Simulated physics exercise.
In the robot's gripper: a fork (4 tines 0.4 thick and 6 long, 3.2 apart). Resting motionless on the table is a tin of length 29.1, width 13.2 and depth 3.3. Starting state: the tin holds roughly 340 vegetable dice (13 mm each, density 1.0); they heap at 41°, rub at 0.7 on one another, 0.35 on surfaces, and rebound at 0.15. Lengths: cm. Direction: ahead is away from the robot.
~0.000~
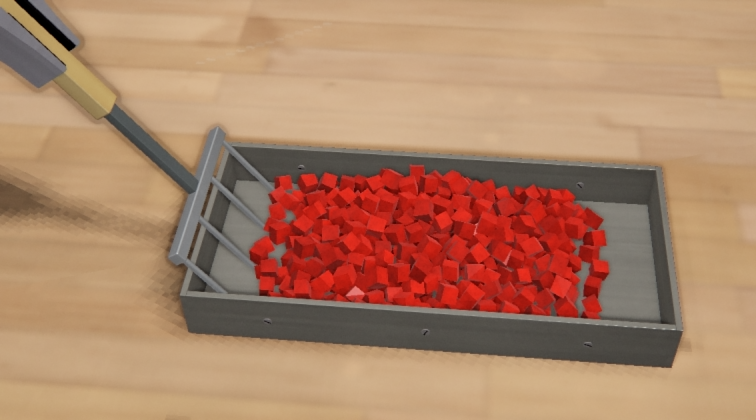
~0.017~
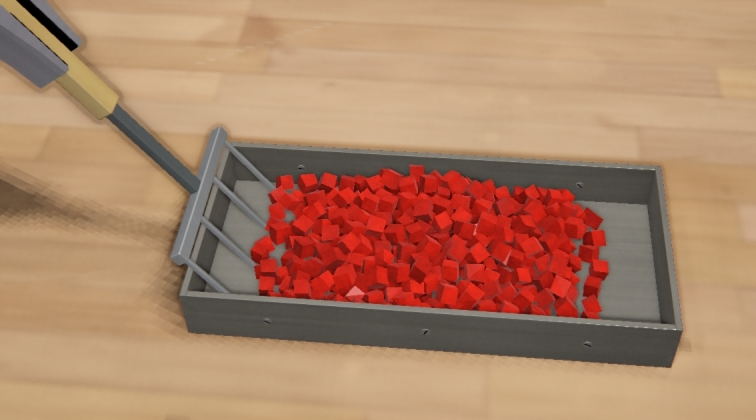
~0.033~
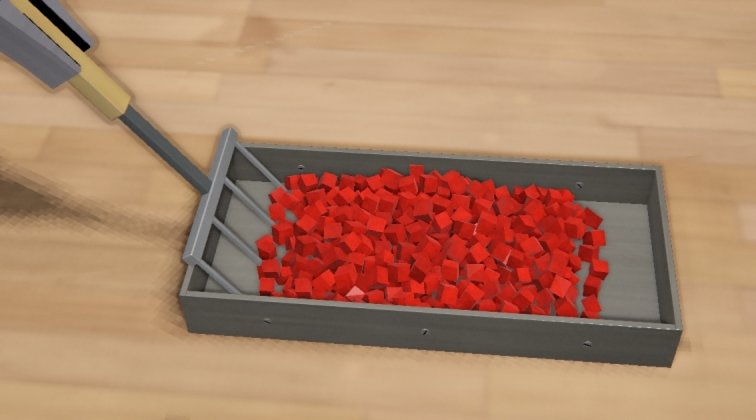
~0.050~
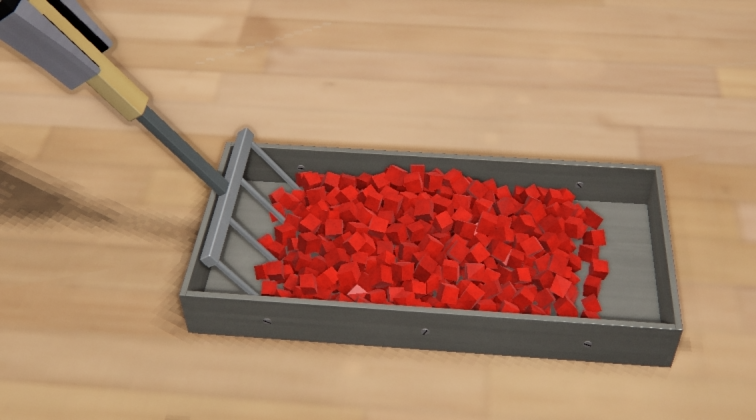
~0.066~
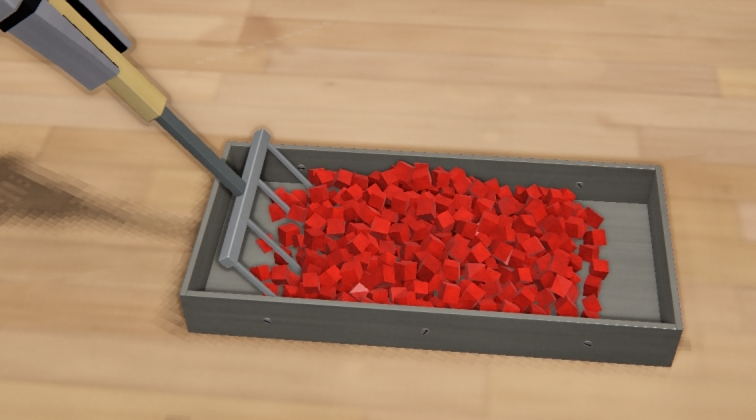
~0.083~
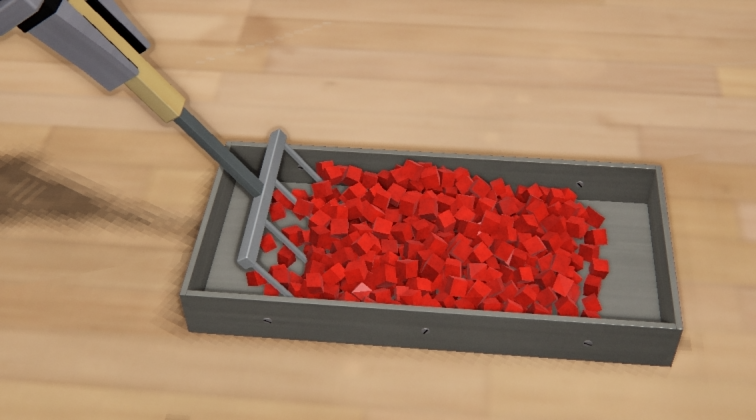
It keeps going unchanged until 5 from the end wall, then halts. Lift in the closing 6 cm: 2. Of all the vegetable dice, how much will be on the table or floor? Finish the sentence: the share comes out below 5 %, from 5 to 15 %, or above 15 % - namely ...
Namely from 5 to 15 %.
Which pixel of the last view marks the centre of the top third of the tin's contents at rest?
Near (613, 236).
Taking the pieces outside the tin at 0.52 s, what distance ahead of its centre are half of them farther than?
It's some 16 centimetres.
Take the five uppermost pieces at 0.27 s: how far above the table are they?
About 7 cm.
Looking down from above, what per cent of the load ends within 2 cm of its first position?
I'd guess close to 10 percent of the load.
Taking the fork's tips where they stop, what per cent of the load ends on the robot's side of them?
Fraction behind tips: Near 50 in a hundred.
After 0.18 s, sloping 55°, highest piece 5 above the table; 337 in the tin.
After 0.27 s, sloping 55°, highest piece 8 above the table; 337 in the tin.
After 0.52 s, sloping 55°, highest piece 6 above the table; 304 in the tin, 31 on the table or floor, 2 in flight or on the tool.
After 1.22 s, sloping 55°, highest piece 6 above the table; 303 in the tin, 34 on the table or floor.
At rest, 303 in the tin, 34 on the table or floor. That is 10 % on the table or floor.
